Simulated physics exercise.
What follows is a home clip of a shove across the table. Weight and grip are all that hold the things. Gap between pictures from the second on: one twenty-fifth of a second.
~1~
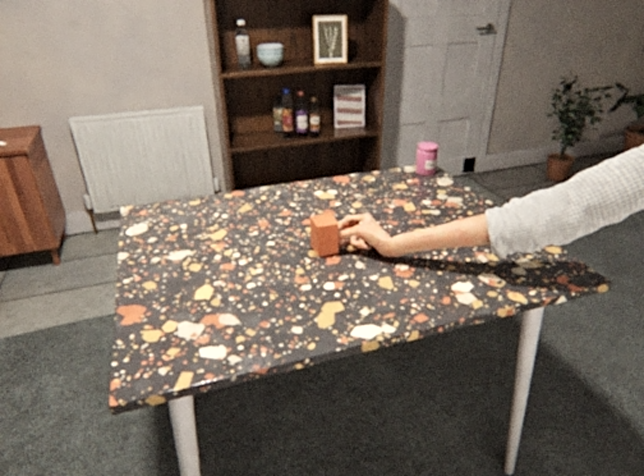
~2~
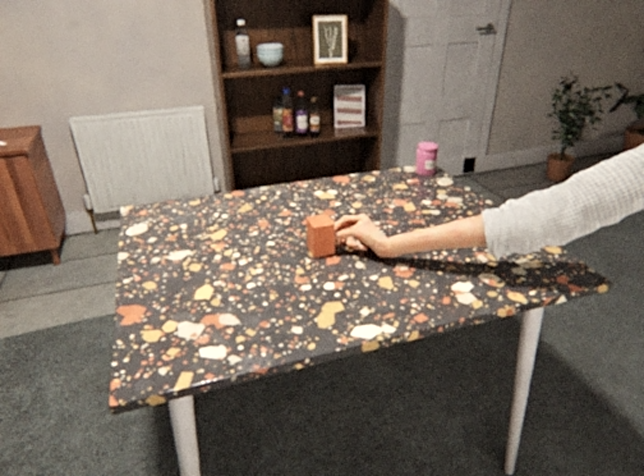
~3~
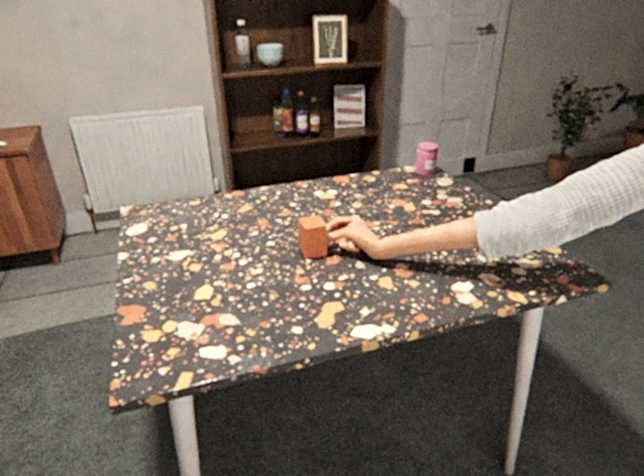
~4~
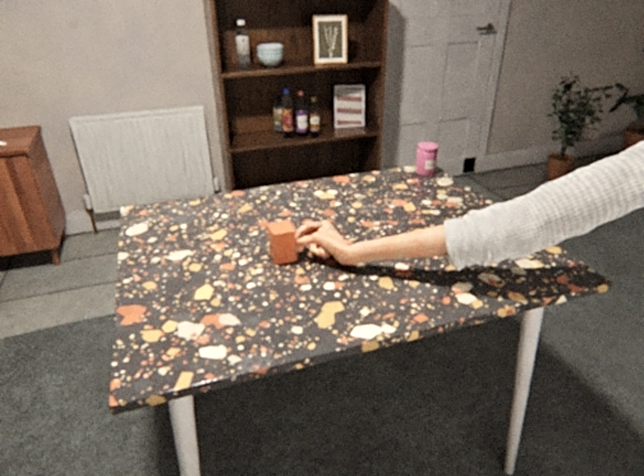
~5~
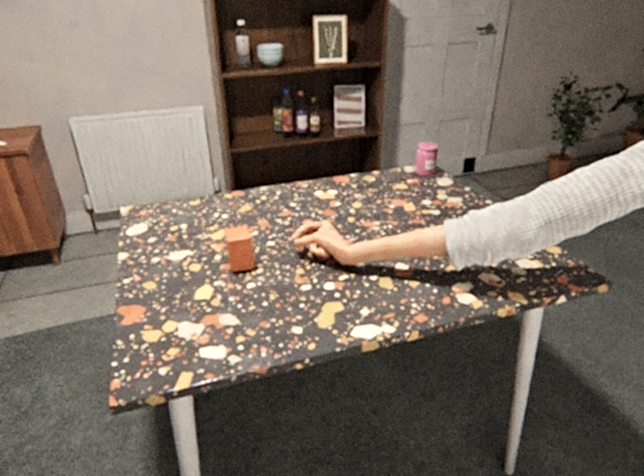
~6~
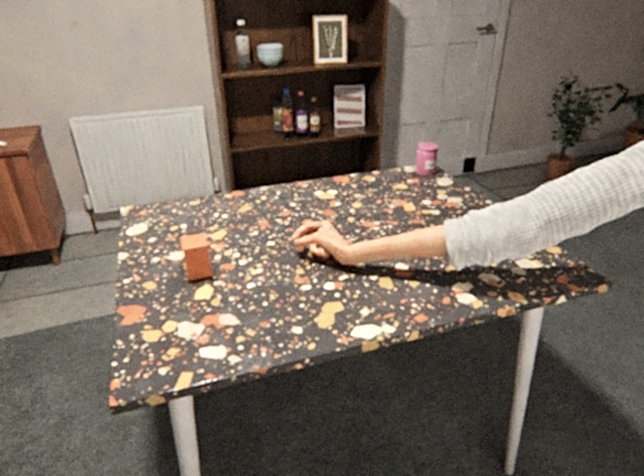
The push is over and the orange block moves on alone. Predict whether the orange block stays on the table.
It does not stay; it leaves the table.
Then, 0.10 s on from there, orange block now off the table.
Then, 0.30 s on from there, things are still on the move.
Then, 0.50 s on from there, as before.
In the end, off the table, orange block.
